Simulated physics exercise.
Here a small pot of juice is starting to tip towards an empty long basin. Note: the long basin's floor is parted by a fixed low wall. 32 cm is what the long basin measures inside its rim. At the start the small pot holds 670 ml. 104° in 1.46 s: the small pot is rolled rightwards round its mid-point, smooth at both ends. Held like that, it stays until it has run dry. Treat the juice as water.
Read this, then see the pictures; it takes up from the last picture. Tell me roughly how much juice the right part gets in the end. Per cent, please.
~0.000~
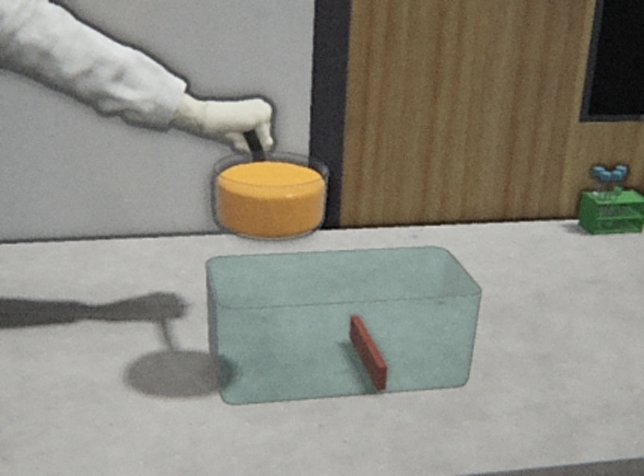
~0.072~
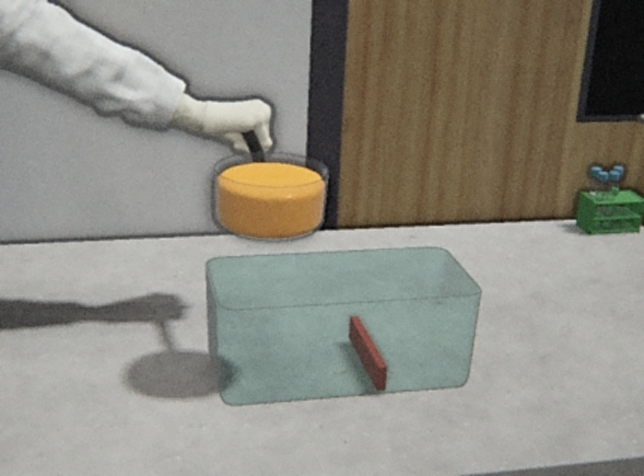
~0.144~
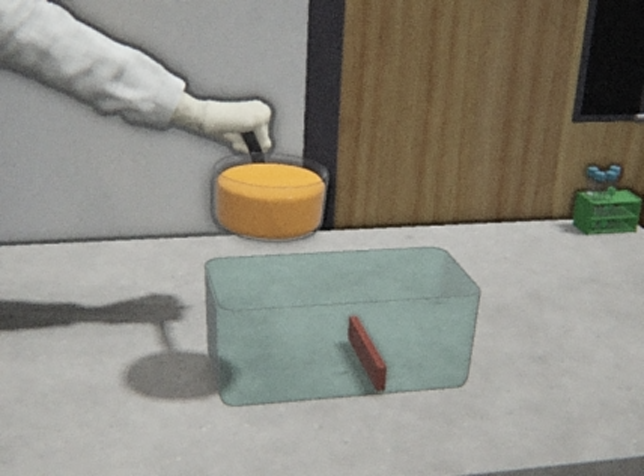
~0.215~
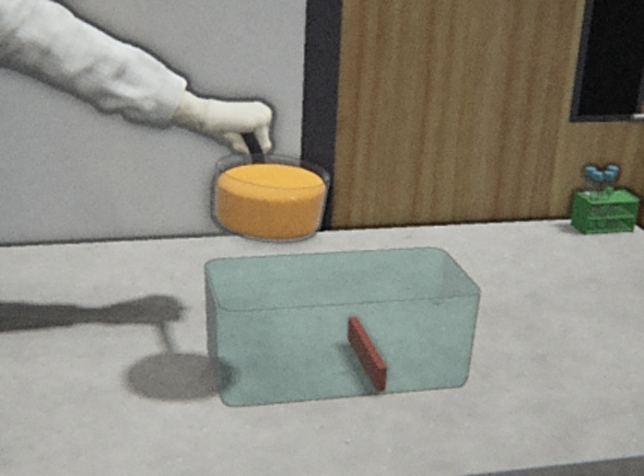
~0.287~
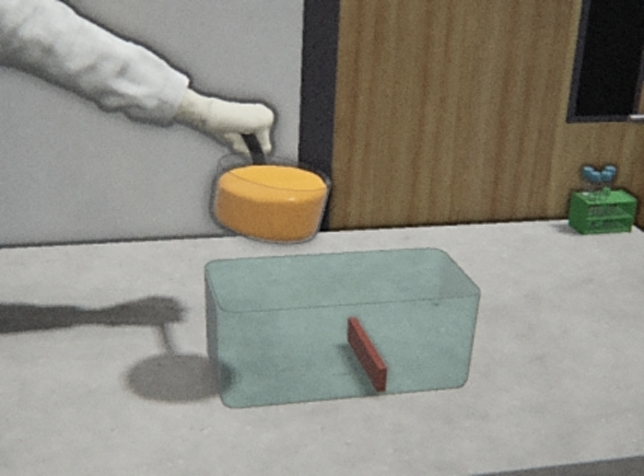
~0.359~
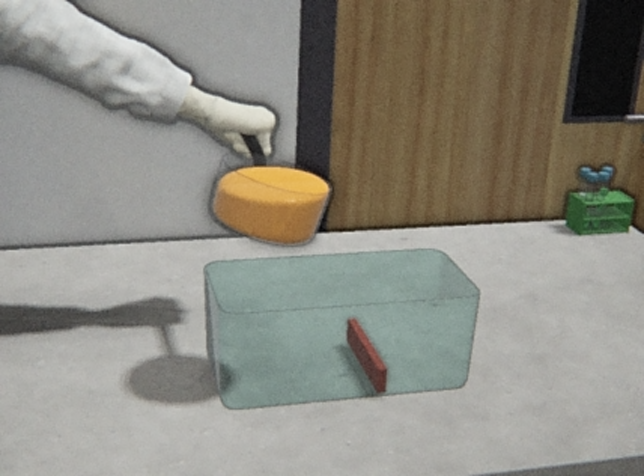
It gets about 52 per cent.
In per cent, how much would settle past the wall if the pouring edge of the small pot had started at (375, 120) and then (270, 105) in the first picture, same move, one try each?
I'd expect close to 80 per cent and then close to 10 per cent.
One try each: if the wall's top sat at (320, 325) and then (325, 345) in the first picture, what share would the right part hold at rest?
The first gives near 95 per cent and the second near 90 per cent.
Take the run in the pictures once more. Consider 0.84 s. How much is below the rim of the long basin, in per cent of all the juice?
Estimate - around 24 in a hundred parts.
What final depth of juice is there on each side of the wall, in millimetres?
I'd expect close to 12 mm on the left and close to 22 mm on the right.
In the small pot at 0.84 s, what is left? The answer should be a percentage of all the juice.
About 50 percent.
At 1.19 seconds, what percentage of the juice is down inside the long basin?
Near 86 in a hundred.
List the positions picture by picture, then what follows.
It leans 0°; its right rim is at (326, 168); the juice meets the walls at (216, 179) and (322, 176); the long basin's rim runs from (212, 284) to (464, 271); the wall's top is at (368, 341), in the first picture.
It leans 1°; its right rim is at (326, 170); the juice meets the walls at (217, 180) and (322, 177), in the second picture.
It leans 2°; its right rim is at (326, 172); the juice meets the walls at (216, 181) and (322, 178), in the third picture.
It leans 5°; its right rim is at (327, 175); the juice meets the walls at (217, 181) and (323, 179), in the fourth picture.
It leans 10°; its right rim is at (328, 180); the juice meets the walls at (218, 182) and (324, 180), in the fifth picture.
It leans 15°; its right rim is at (329, 186); the juice meets the walls at (219, 185) and (327, 181), in the sixth picture.
Then, 0.84 s in, the tilt is 64° and 50 per cent is still to pour, 8 is left of the wall and 16 right of it.
Then, 1.19 s in, the tilt is 96° and 9 per cent is still to pour, 32 is left of the wall and 53 right of it.
Then, 1.56 s in, the tilt is 104° and 0 per cent is still to pour, 47 is left of the wall and 52 right of it.
Then, 1.96 s in, the tilt is 104° and 0 per cent is still to pour, 48 is left of the wall and 52 right of it.
Finally, 48 per cent lies left of the wall, 52 right of it and 0 outside.
